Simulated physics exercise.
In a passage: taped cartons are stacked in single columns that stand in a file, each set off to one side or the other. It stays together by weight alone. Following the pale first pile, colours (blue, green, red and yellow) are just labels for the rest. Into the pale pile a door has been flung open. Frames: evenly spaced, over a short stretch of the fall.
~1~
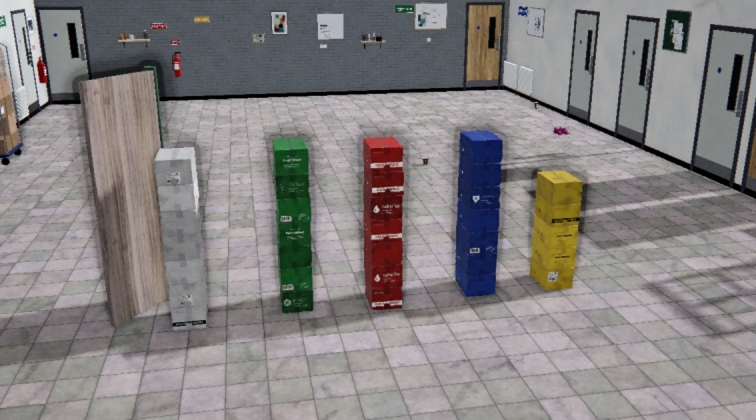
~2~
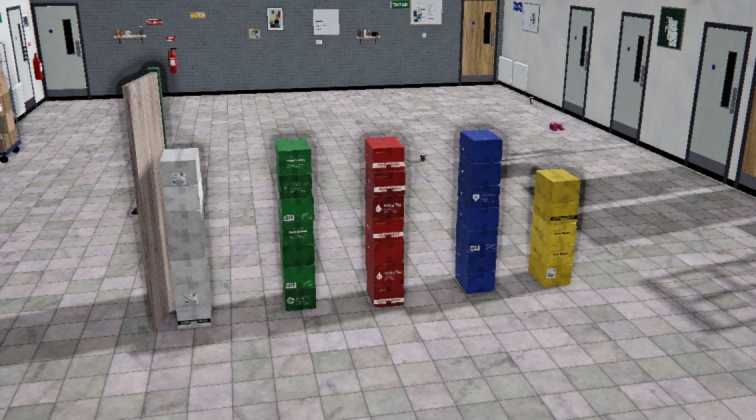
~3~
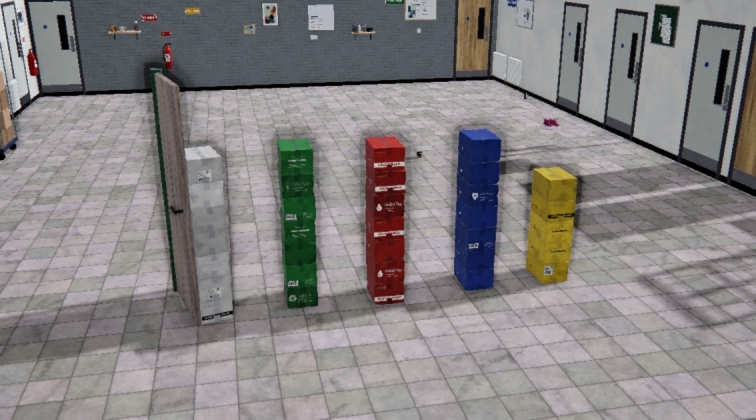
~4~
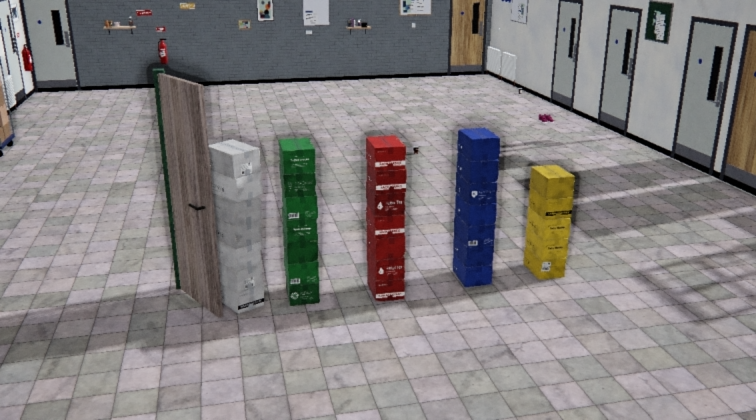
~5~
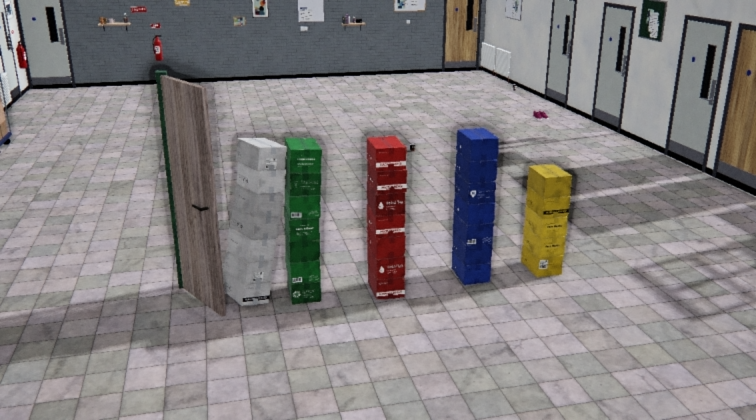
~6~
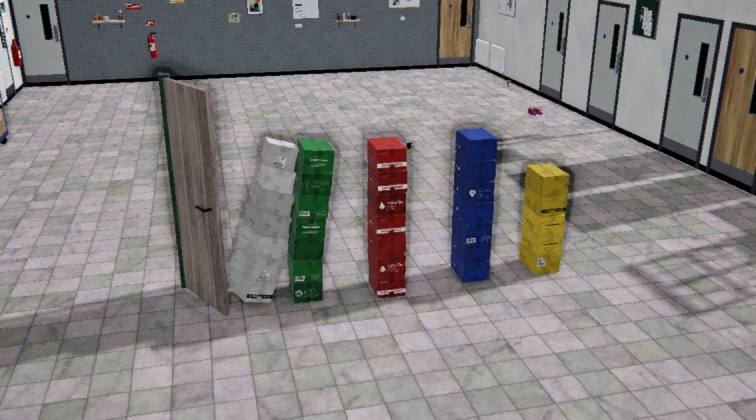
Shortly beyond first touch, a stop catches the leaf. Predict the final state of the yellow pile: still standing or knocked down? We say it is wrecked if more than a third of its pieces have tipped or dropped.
Knocked down.
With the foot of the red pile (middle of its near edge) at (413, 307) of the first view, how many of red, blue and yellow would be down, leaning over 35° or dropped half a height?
Counting each pile, I get red 6, blue 6 and yellow 4.
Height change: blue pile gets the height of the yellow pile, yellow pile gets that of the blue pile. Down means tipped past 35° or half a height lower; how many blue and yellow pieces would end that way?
Pile by pile: Blue 5; yellow 7.
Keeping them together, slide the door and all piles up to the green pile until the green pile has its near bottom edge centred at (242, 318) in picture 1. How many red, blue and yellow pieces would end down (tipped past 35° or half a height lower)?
The count comes out as red 7, blue 7 and yellow 5.
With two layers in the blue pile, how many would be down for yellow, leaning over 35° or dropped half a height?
Yellow: 0.
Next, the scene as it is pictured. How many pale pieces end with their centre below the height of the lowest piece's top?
Counting them up gives 6.
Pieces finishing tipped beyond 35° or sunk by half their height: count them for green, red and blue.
Colour by colour, green 6, red 7, blue 6.
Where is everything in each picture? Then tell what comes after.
In the first frame (places mark the middle of the side facing us; the camera moves round a little), door edge (87, 136) swinging in; top yellow carton (567, 193); top red carton (387, 160); the rest undisturbed.
In the second frame, door edge (131, 140) swinging in; top yellow carton (566, 192).
In the third frame, door edge (181, 139) past square; top yellow carton (563, 190).
In the fourth frame, door edge (205, 137) past square; top yellow carton (561, 188).
In the fifth frame, door edge (209, 139) past square, top of the pale pile leaning a little; top yellow carton (558, 187); top green carton (306, 161) leaning barely; steepest lean, the carton at (306, 185); 2 disturbed, none down.
In the sixth frame, door edge (212, 141) past square, top of the pale pile leaning clearly; top yellow carton (556, 186); top green carton (319, 162) leaning a little; 5 disturbed, none down.
Soon after the last picture, 7 of the pale pile down; none of the 5 yellow cartons down (6 of 26 in all colours); top yellow carton unmoved; top green carton leaning clearly, about its own height lower.
A little later, 7 of the pale pile down; none of the 5 yellow cartons down (19 of 26 in all colours); top yellow carton leaning clearly; top green carton leaning well over, some four heights lower.
At rest, 7 of the pale pile down; 4 of the 5 yellow cartons down (23 of 26 in all colours); top yellow carton on its side; top blue carton upside down. As the last picture would show them, middles, top yellow carton near (660, 235), top blue carton near (735, 233).
